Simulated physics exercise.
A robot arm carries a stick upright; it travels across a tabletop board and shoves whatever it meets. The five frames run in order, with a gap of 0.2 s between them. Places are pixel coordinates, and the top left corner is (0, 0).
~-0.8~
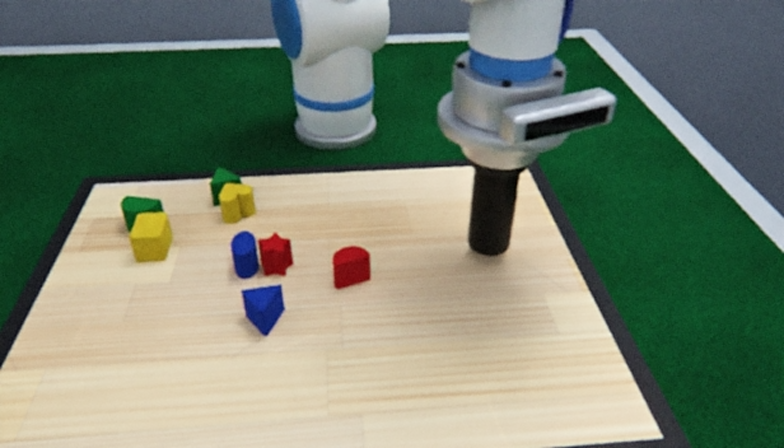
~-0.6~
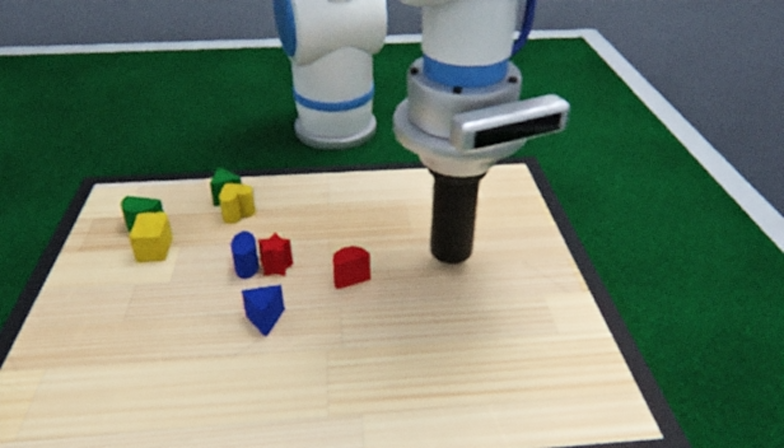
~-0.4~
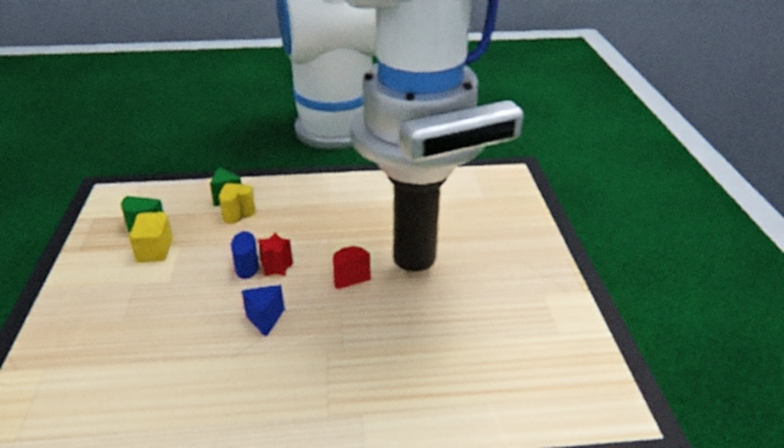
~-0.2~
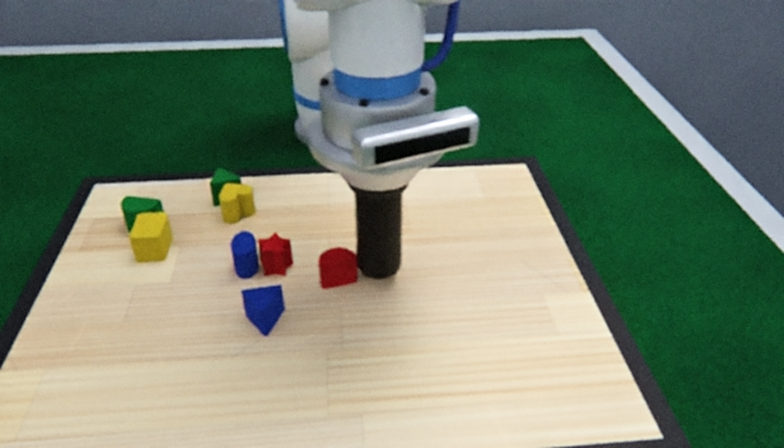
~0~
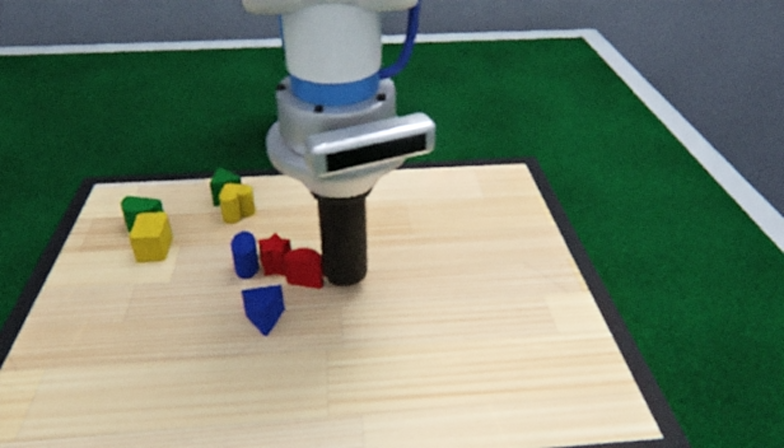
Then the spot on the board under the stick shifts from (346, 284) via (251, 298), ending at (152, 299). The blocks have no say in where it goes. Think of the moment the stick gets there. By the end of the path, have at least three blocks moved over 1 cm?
Final answer: Yes.
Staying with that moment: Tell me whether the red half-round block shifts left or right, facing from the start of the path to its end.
It heads right.
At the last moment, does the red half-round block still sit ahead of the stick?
No.
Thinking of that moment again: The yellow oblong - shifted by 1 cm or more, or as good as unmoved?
Well, the yellow oblong holds its place.
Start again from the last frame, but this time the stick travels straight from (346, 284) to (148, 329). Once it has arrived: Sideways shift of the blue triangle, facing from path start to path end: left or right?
Facing from start to end, it shifts left.
On the path given first. One third of the way, stick at (282, 287); blue elliptical block at (239, 240); blue triangle at (249, 300), turned 20° anticlockwise; red star block at (265, 234); red half-round block at (261, 254), turned 100° clockwise.
Two thirds of the way, stick at (214, 287); blue elliptical block at (233, 232), turned 30° clockwise; blue triangle at (237, 303), turned 85° anticlockwise; red star block at (264, 234); red half-round block at (231, 250).
At the end, stick at (149, 288); yellow oblong unmoved; blue elliptical block at (233, 232), turned 30° clockwise; blue triangle at (237, 303), turned 85° anticlockwise; red star block at (264, 234); red half-round block at (231, 250), turned 170° clockwise.
